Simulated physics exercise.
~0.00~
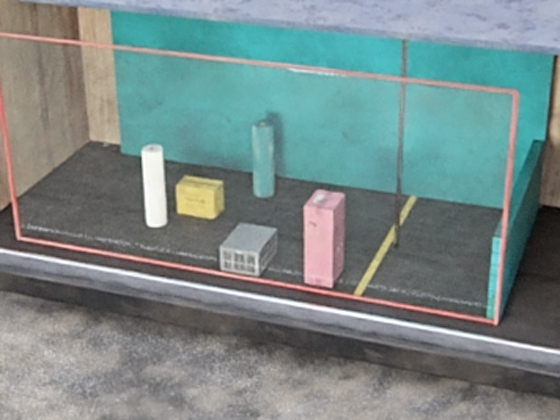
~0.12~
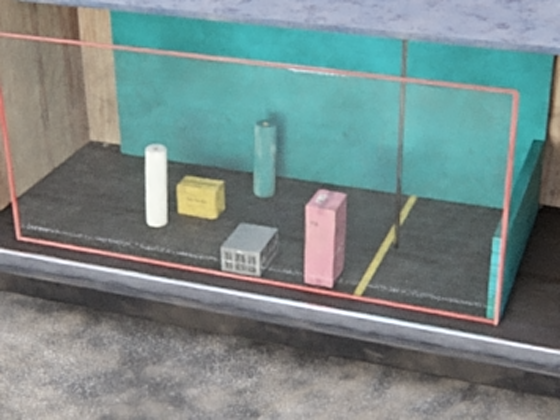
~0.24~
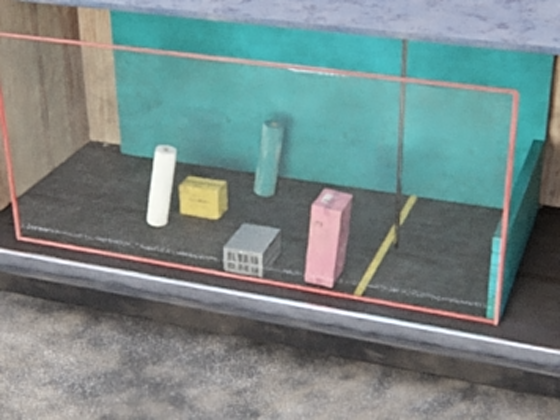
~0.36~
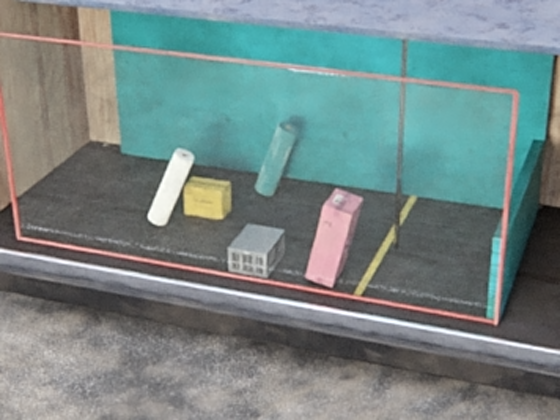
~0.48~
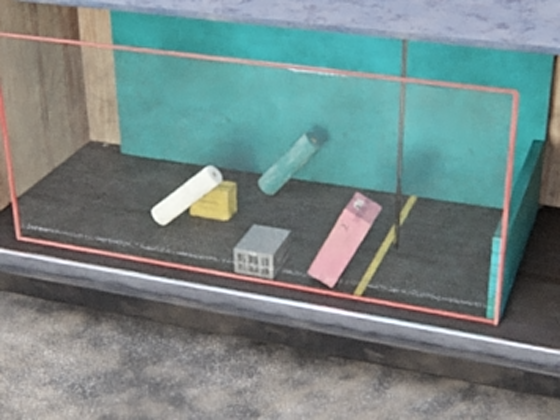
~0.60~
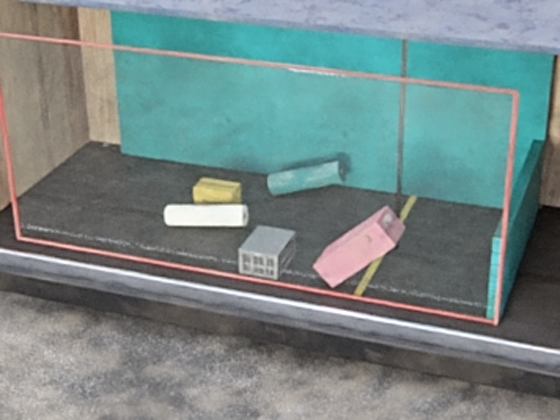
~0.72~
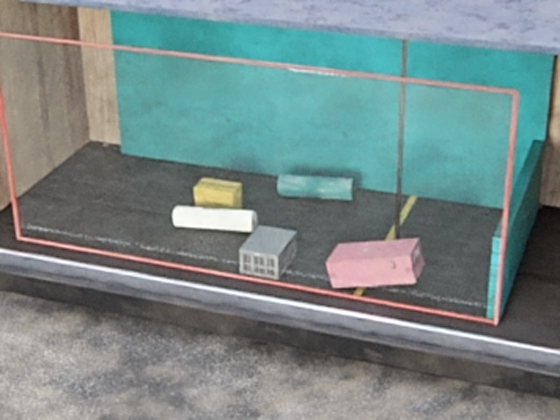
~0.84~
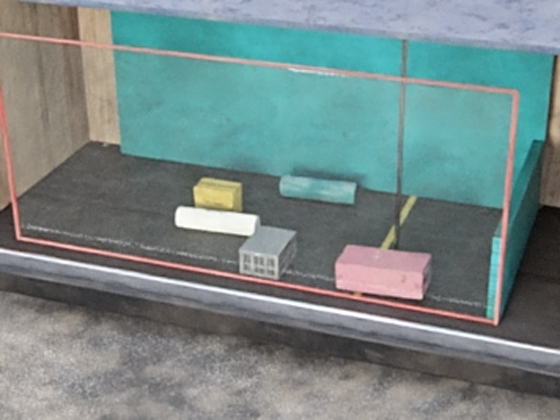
A dark-floored bay with a teal back wall, a thin pole and a reddish outline across its open front is seen from above at an angle. A white roll and a yellow carton stand at left, a teal roll behind them, a grey crate front and centre, and a tall pink box near a yellow line. The two rolls and the pink box lean right, tilting further as the crate and carton shift slightly right. Both rolls drop onto their sides, then the pink box topples across the line. Finally, the pink box lies over the yellow line, while everything else rests left of it, the carton still upright.
